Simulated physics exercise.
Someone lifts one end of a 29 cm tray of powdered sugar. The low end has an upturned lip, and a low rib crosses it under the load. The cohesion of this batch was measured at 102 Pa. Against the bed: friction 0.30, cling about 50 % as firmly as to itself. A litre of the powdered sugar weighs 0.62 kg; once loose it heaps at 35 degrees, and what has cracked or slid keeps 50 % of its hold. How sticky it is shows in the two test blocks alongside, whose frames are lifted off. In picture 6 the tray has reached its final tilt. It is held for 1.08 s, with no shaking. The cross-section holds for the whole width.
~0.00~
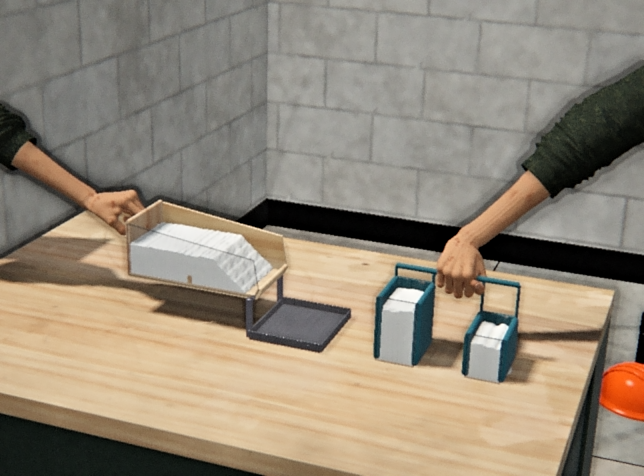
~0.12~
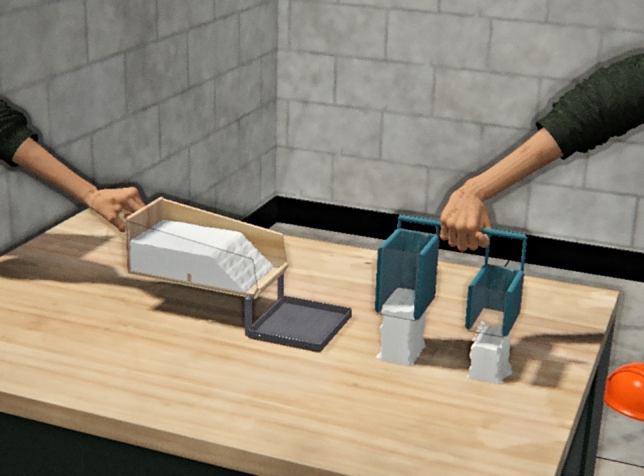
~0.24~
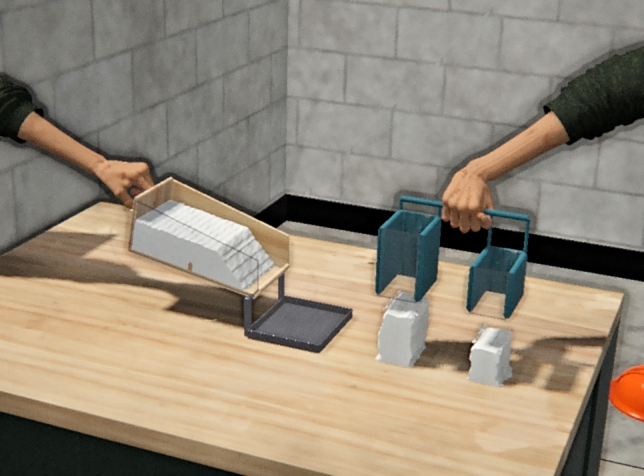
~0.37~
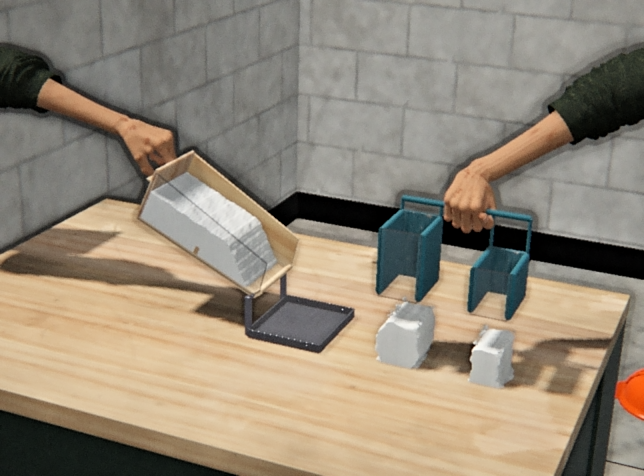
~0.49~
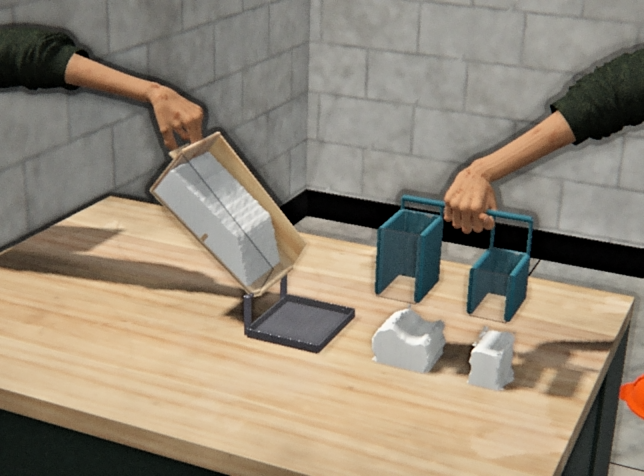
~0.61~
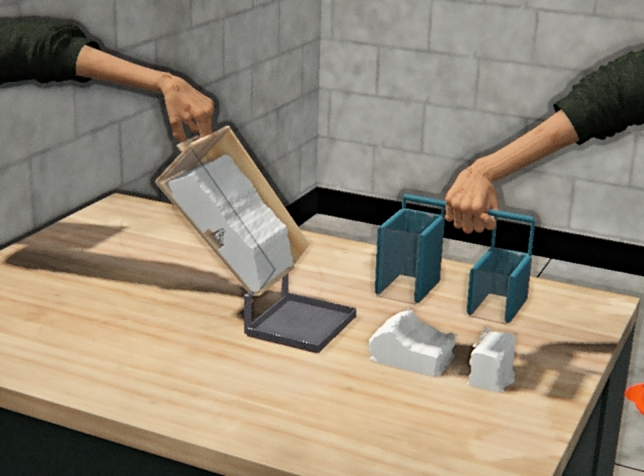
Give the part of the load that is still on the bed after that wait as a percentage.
Close to 54 per cent.
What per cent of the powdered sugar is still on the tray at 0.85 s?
Some 80 per cent.
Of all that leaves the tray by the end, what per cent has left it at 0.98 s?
Some 70 per cent.
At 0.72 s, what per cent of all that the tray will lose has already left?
About 10 %.
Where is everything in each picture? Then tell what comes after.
The first frame shows top of the high end at (130, 223), tilt 0 degrees; foremost bit of the powdered sugar at (244, 291); block heights 12 cm, 7.7 cm (left to right).
The second frame shows top of the high end at (129, 220), tilt 0 degrees; foremost bit of the powdered sugar at (243, 290); block heights 12 cm, 7.7 cm (left to right).
The third frame shows top of the high end at (138, 200), tilt 10 degrees; foremost bit of the powdered sugar at (243, 287); block heights 11 cm, 7.7 cm (left to right).
The fourth frame shows top of the high end at (159, 173), tilt 24 degrees; foremost bit of the powdered sugar at (245, 284); block heights 9.7 cm, 7.7 cm (left to right).
The fifth frame shows top of the high end at (184, 154), tilt 38 degrees; foremost bit of the powdered sugar at (247, 285); block heights 8.4 cm, 7.7 cm (left to right).
The sixth frame shows top of the high end at (193, 148), tilt 42 degrees; foremost bit of the powdered sugar at (260, 287); block heights 7.6 cm, 7.7 cm (left to right).
After 0.72 s, the tilt is 42 degrees and 97 % is on the bed.
After 0.85 s, the tilt is 42 degrees and 82 % is on the bed.
After 0.98 s, the tilt is 42 degrees and 68 % is on the bed.
After 1.11 s, the tilt is 42 degrees and 62 % is on the bed.
After 1.65 s, the tilt is 42 degrees and 54 % is on the bed.
